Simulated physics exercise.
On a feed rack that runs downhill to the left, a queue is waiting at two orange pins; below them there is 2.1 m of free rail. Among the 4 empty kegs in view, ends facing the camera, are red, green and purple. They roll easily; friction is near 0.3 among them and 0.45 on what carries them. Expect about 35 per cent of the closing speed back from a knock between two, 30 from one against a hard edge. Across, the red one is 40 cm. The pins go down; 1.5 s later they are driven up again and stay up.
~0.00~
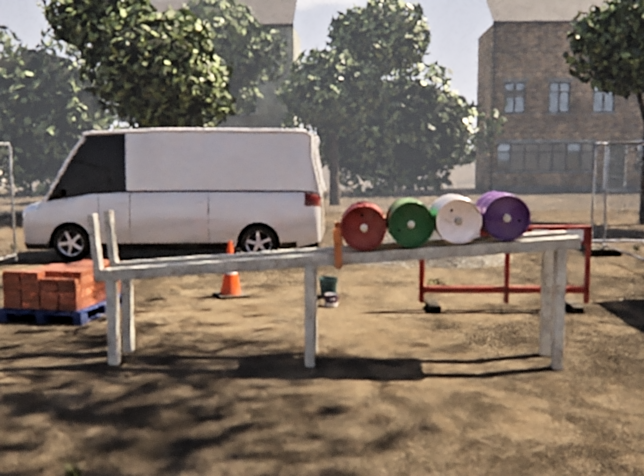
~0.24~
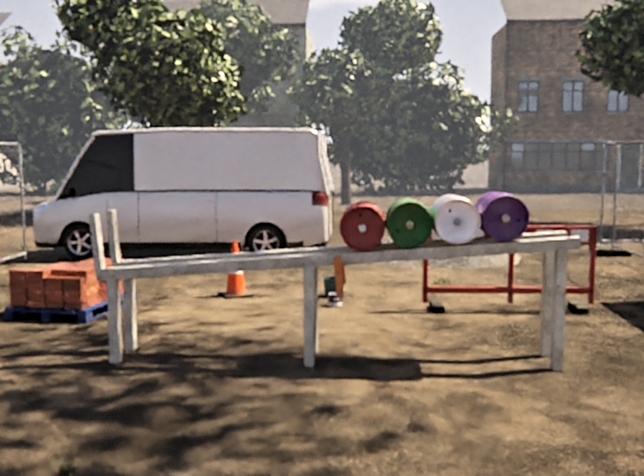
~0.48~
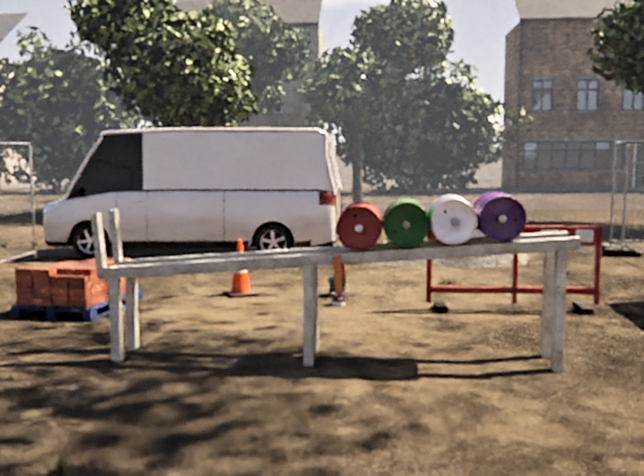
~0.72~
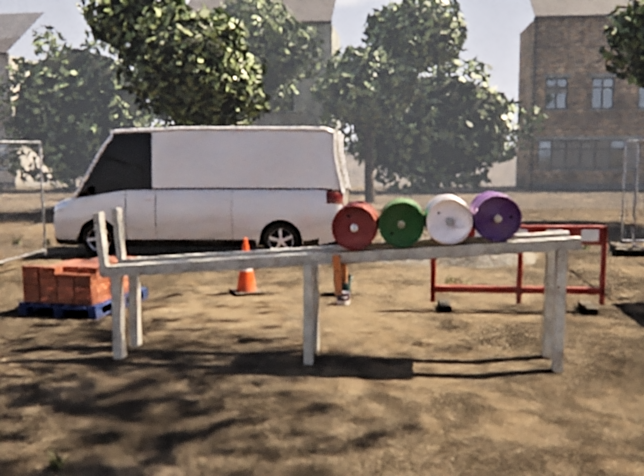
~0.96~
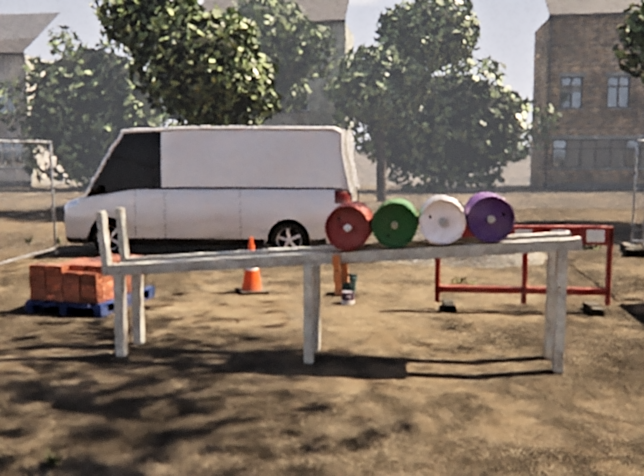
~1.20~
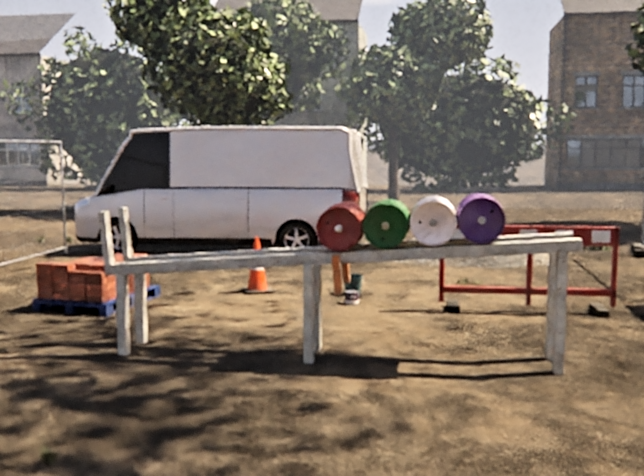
On a dirt lot with a parked white van behind, red, green, white and purple drums sit side by side on a sloping wooden rack; an orange pin by the red one drops, and the row rolls slowly left together.
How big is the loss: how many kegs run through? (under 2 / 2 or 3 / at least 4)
Well, of 4, I'd say under 2.
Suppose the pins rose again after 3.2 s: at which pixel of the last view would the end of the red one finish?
Around pixel (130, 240).
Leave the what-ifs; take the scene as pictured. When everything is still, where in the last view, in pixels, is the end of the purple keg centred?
Around (457, 222).
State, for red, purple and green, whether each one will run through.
Red makes it out, purple is kept back, green is kept back.
Then, 1.4 s in, red is on the rails, 5 cm below the pins, rolling left; green is on the rails, 35 cm above the pins, rolling left; purple is on the rails, 115 cm above the pins, rolling left; 1 below the pins.
Then, 1.5 s in, red is on the rails, 10 cm below the pins, rolling left; green is on the rails, 30 cm above the pins, rolling left; purple is on the rails, 115 cm above the pins, rolling left; 1 below the pins.
Then, 1.7 s in, red is in the air, 20 cm below the pins, rolling left; green is on the rails, 25 cm above the pins, rolling left; purple is on the rails, 105 cm above the pins, rolling left; 1 below the pins.
In the end (3.9 s), red is on the rails, 190 cm below the pins; green is on the rails, 25 cm above the pins; purple is on the rails, 105 cm above the pins; 1 below the pins.
